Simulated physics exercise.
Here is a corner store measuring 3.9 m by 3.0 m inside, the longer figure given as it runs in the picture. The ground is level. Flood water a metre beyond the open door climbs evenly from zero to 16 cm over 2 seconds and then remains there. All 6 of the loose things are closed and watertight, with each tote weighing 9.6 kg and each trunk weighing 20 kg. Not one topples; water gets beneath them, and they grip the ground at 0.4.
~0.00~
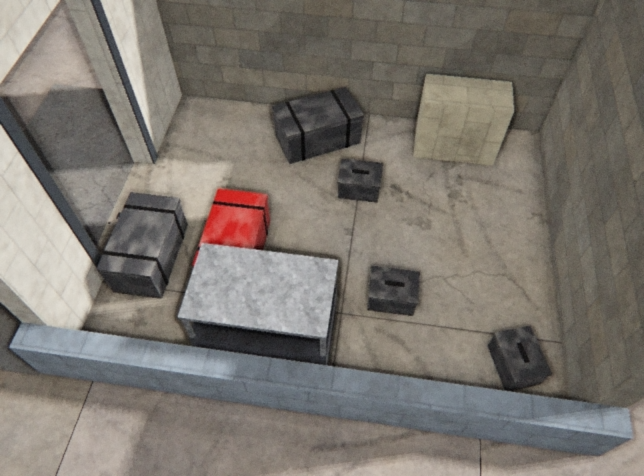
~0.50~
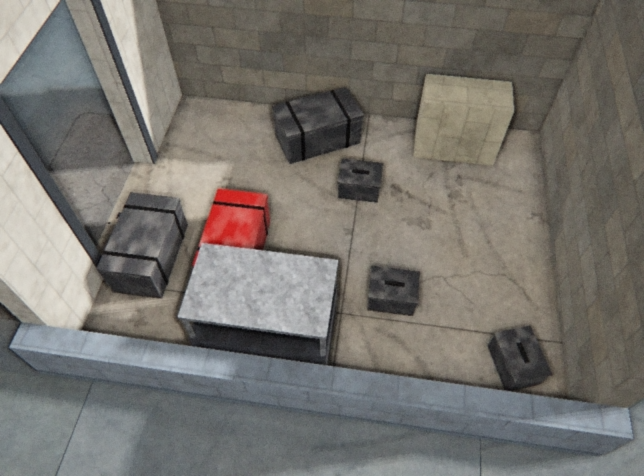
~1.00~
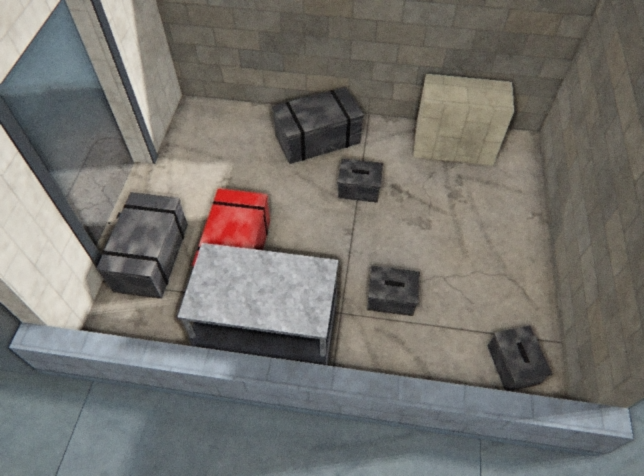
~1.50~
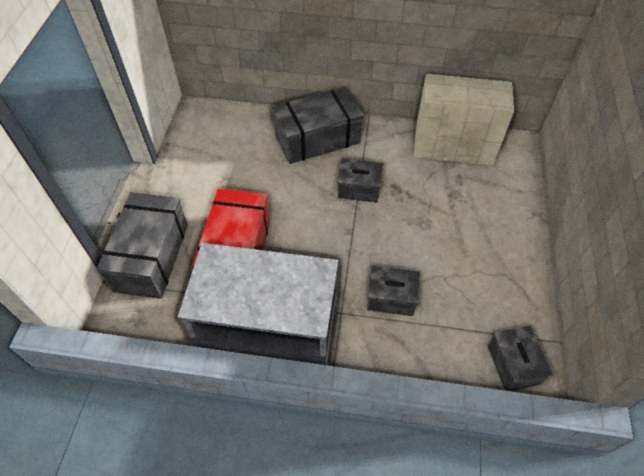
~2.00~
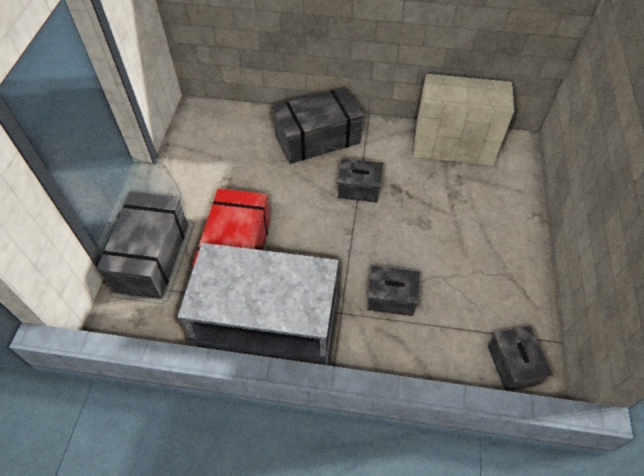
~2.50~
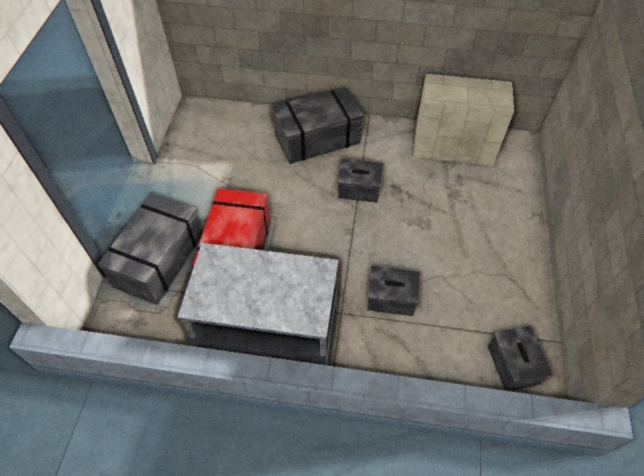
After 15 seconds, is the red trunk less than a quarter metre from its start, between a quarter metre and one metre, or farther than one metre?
Farther than one metre.
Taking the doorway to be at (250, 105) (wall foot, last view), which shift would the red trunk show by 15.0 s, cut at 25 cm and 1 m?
Well, the red trunk really gets moving far.
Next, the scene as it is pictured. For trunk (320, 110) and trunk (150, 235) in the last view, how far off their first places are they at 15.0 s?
In that order: 20 cm, 250 cm.
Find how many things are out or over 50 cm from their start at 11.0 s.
My count gives 6.
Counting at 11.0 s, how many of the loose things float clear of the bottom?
My tally comes to 6.
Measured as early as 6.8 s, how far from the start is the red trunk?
Around 140 centimetres.
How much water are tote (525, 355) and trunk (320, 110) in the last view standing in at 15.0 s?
Close to 14 and 12 centimetres.
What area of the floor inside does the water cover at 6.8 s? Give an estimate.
Wet area: Approx. 10.0 m2.
After 3.5 s the red trunk is near (262, 234), 0.3 m from its start, aground; 0 afloat.
After 6.8 s the red trunk is near (389, 246), 1.3 m from its start, aground; 2 afloat.
After 11.0 s the red trunk is near (525, 261), 2.4 m from its start, afloat; 6 afloat.
After 15.0 s the red trunk is near (454, 321), 1.9 m from its start, afloat; 6 afloat.
